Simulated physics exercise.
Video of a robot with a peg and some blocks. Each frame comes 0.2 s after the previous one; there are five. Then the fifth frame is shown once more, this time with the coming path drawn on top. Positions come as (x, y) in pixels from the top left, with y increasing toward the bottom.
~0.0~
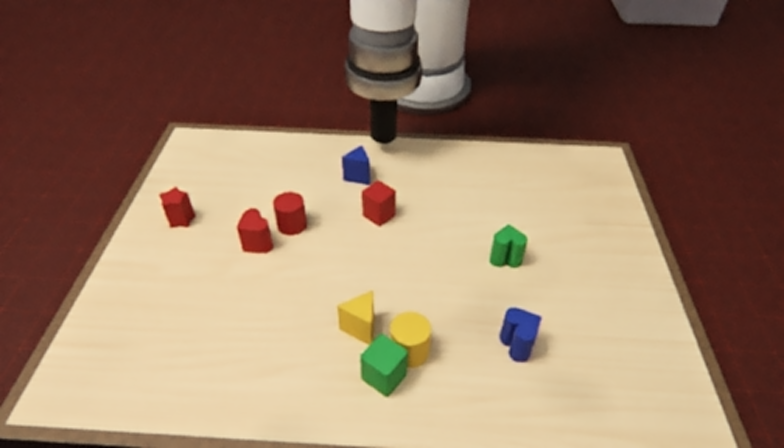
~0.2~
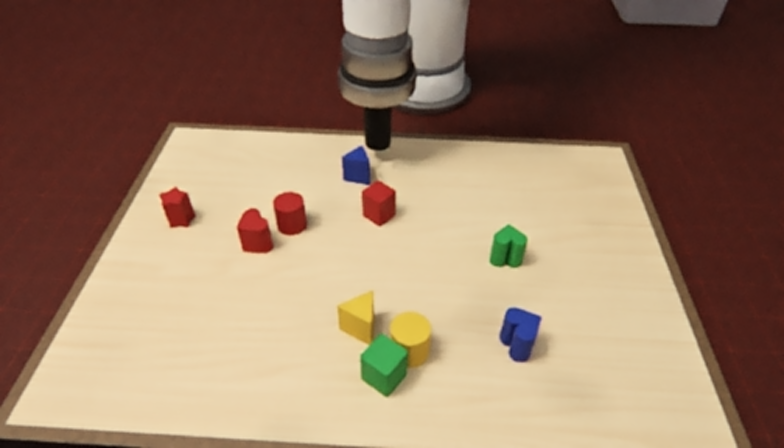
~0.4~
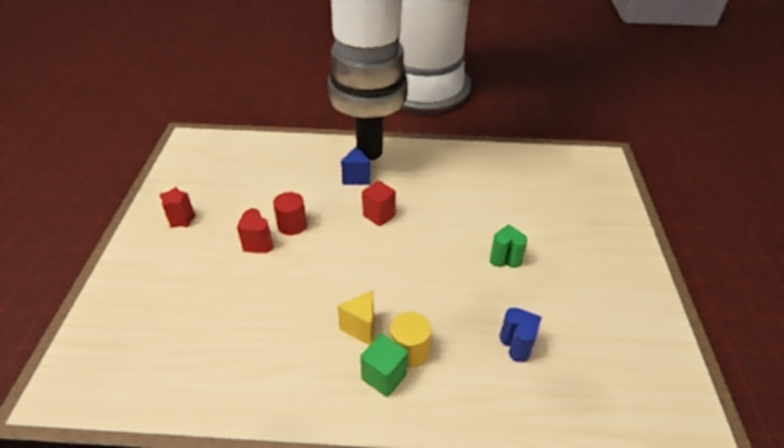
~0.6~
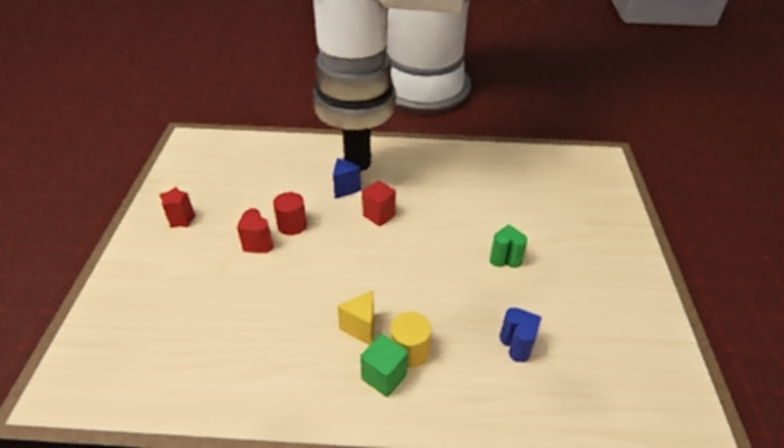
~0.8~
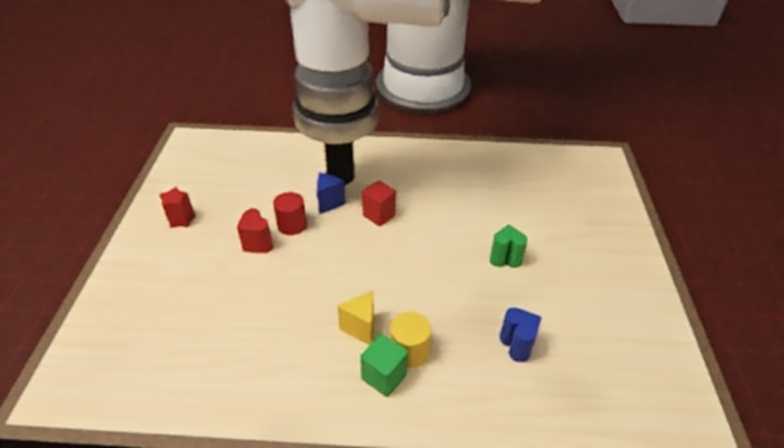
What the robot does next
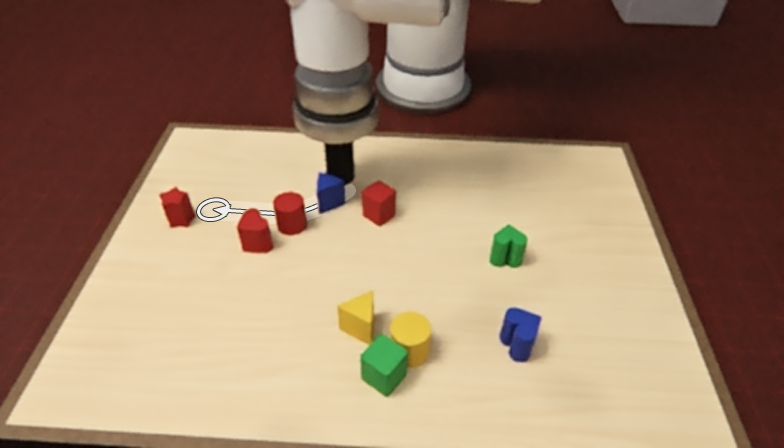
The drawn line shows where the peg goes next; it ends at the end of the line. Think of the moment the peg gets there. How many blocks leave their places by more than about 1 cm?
It's going to be two.
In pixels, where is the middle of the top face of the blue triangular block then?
Top centre: (307, 205).
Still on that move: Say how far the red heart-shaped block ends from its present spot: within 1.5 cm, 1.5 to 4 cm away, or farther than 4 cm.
It gets moved under 1.5 cm.
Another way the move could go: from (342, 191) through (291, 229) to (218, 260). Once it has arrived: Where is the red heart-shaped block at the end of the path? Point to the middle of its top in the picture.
Located at (150, 264).
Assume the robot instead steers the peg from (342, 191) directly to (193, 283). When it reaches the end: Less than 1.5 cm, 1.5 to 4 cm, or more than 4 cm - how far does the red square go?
The under 1.5 cm band.
The drawn path runs from (342, 191) by way of (305, 210) and (259, 212) to (213, 210).
On the path given first. One third of the way, peg (302, 198); red circular block (280, 207); blue triangular block (307, 204), turned 25° anticlockwise.
Two thirds of the way, peg (256, 200); red heart-shaped block (250, 222); red circular block (275, 211); blue triangular block (307, 205), turned 30° anticlockwise.
At the end, peg (210, 197); red star block not moved; red heart-shaped block (250, 222); red circular block (275, 211); blue triangular block (307, 205), turned 30° anticlockwise.
